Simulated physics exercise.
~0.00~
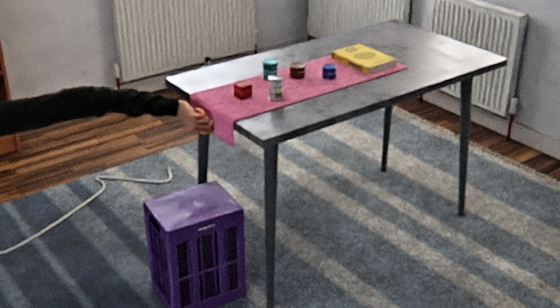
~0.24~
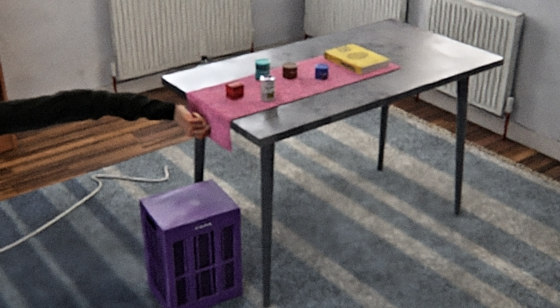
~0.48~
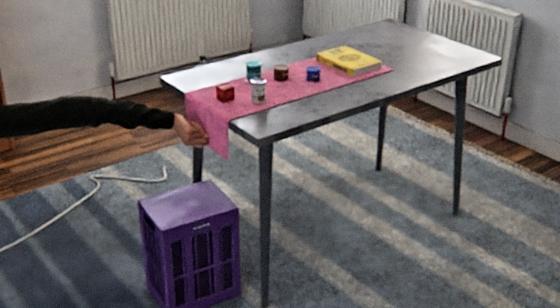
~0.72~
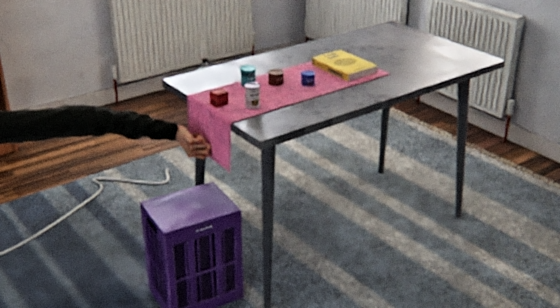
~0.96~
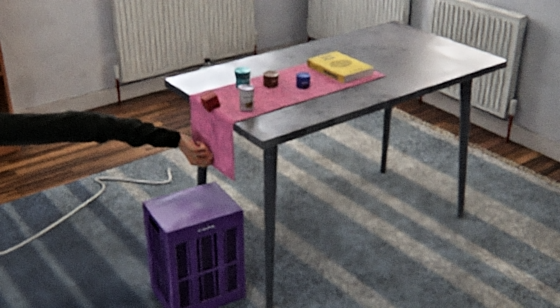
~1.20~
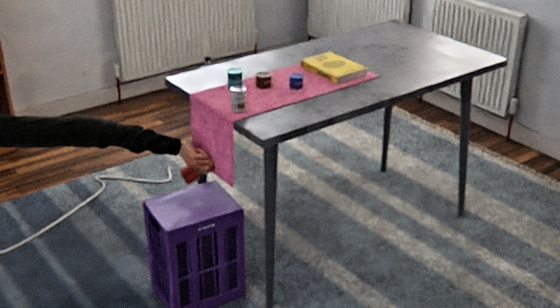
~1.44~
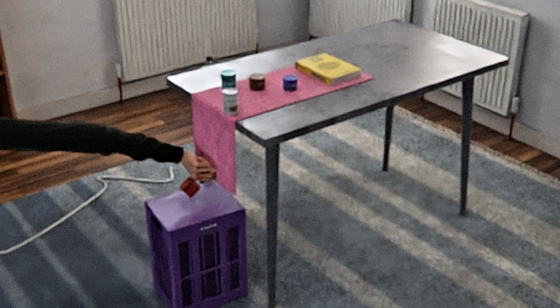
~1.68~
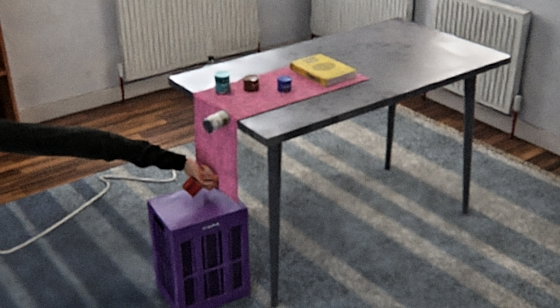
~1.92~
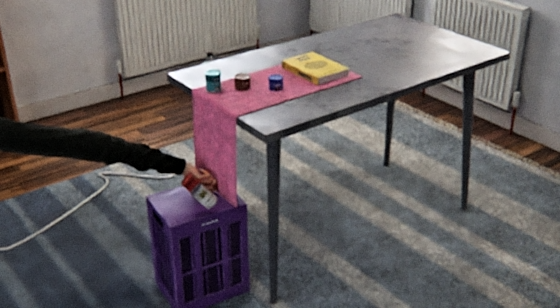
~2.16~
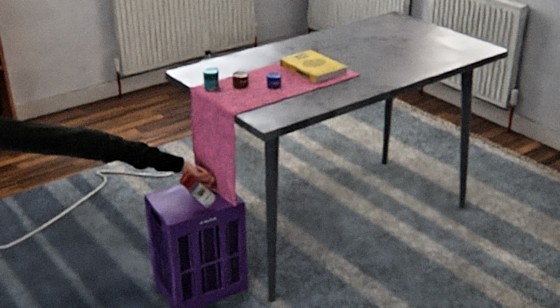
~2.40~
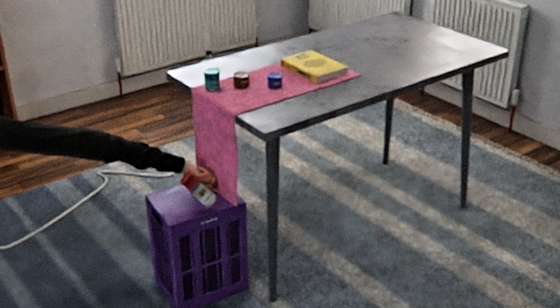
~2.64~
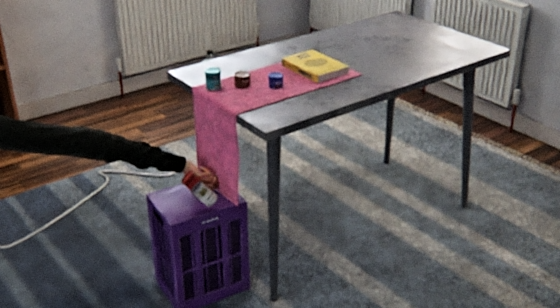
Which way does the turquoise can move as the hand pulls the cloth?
The turquoise can moves to the left, riding along on the cloth and staying upright on the table.
At a table, a hand pulls a pink runner down until two objects fall off.
